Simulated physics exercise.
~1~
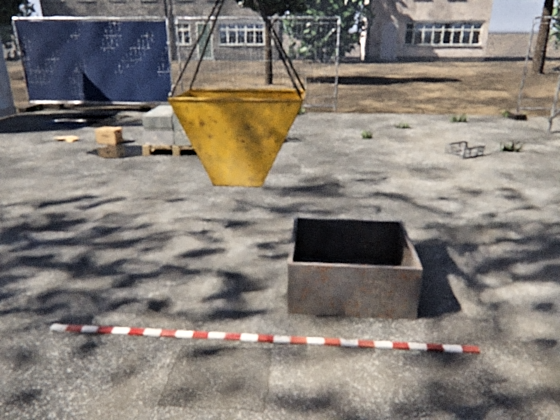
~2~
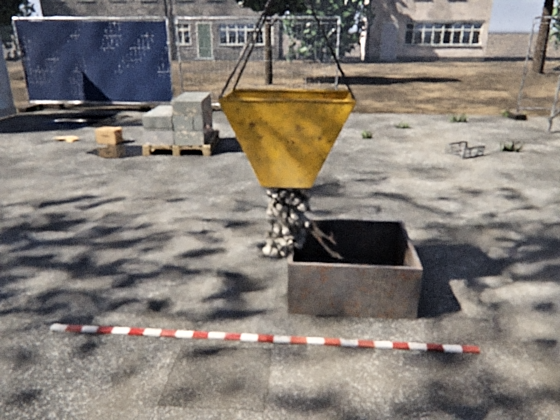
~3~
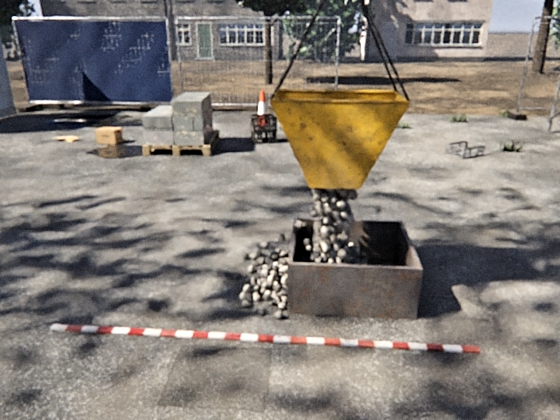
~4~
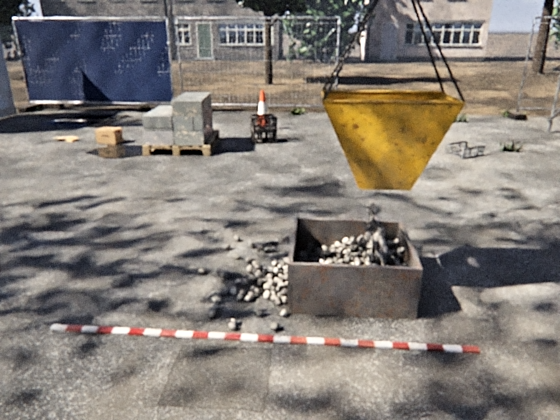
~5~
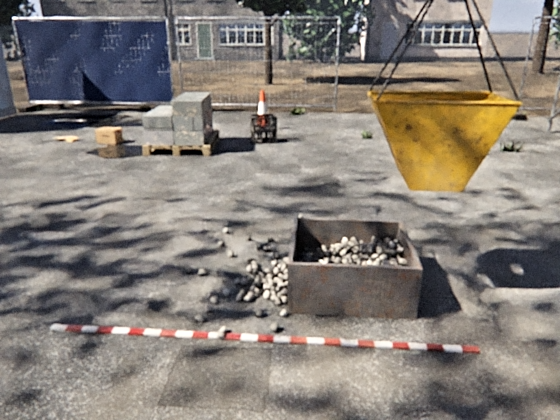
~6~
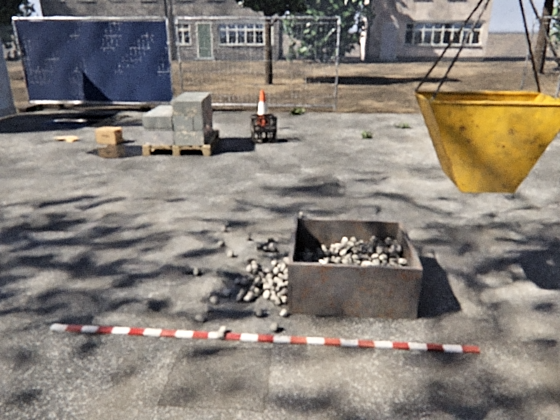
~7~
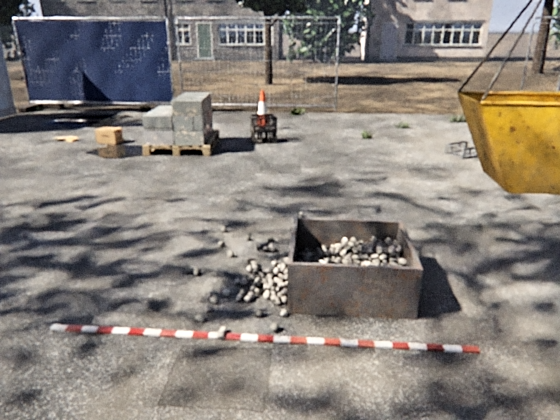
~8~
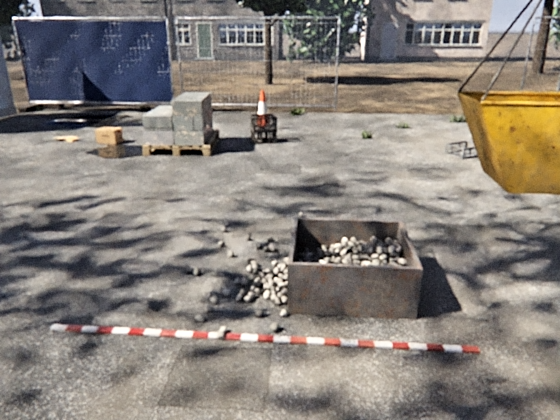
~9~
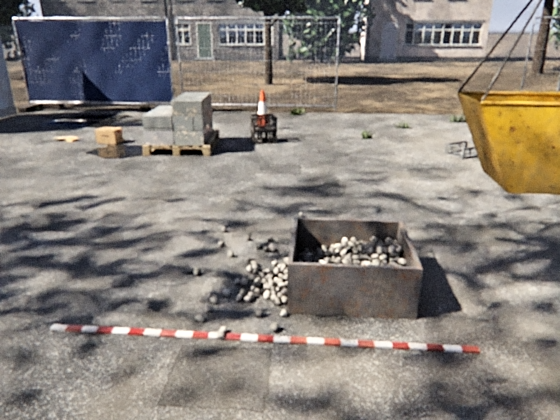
A yellow hopper moves right, dropping stones beside and mostly into a metal bin.
